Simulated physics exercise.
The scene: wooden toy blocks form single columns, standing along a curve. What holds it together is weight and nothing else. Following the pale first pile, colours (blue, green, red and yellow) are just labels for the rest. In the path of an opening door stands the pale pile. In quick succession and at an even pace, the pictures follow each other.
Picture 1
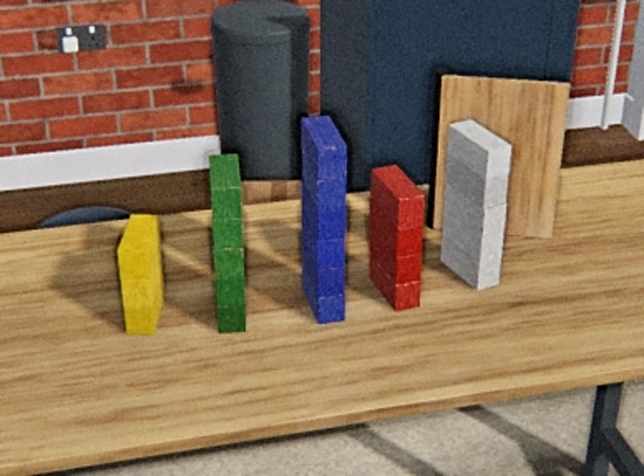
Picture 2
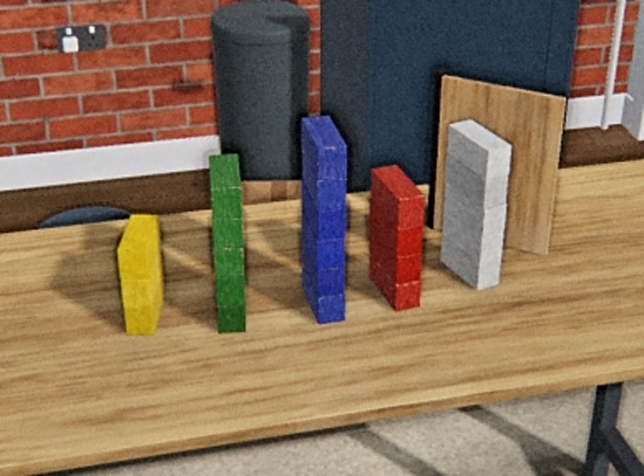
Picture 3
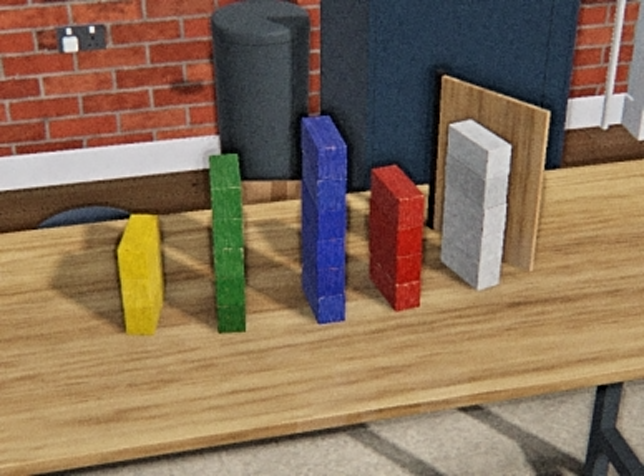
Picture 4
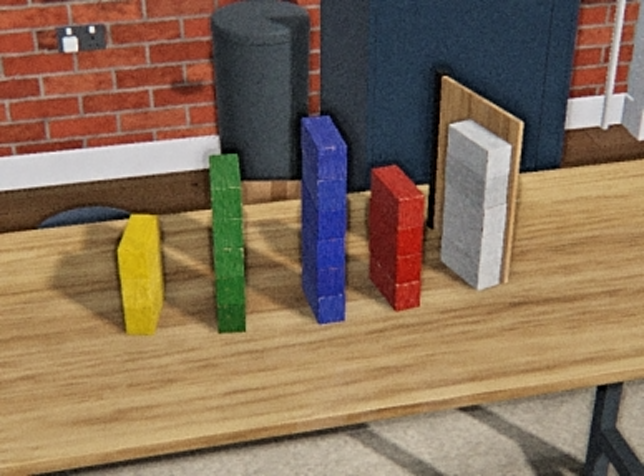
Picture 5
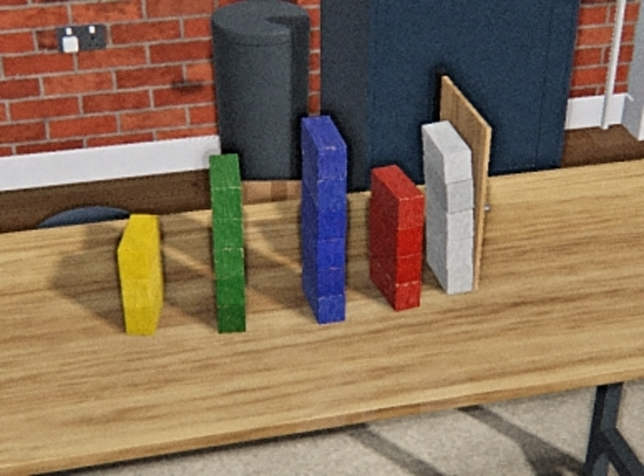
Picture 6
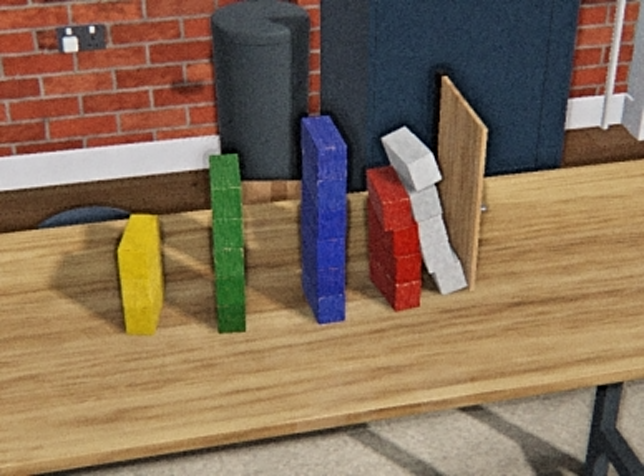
A wooden board swings in and pushes the white block column leftward against the red one.
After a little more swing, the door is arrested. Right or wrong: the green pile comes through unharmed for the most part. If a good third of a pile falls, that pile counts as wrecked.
Wrong, it is wrecked.
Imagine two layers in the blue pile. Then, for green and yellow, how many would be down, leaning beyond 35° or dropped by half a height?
Green: 0; yellow: 0.
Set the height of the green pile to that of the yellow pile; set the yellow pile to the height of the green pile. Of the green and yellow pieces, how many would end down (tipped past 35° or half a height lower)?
Down at the end: Green 3, yellow 4.
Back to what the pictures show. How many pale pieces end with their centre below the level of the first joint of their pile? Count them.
Count: 2.
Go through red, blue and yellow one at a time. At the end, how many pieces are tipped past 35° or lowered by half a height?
For red it's 4, for blue it's 6 and for yellow it's 2.
Shortly afterwards, 5 of the pale pile down; none of the 5 green blocks down (0 of 18 in all colours); top green block unmoved; top red block tilted clearly, a little lower.
Next, 5 of the pale pile down; none of the 5 green blocks down (6 of 18 in all colours); top green block a little from its place; top blue block on its side.
Some moments later, 5 of the pale pile down; 5 of the 5 green blocks down (15 of 18 in all colours); top green block on its side; top red block tilted steeply, some two heights lower.
In the end, 5 of the pale pile down; 5 of the 5 green blocks down (17 of 18 in all colours); top green block on its side; top yellow block on its side. From the last view, middles, top green block near (155, 260).
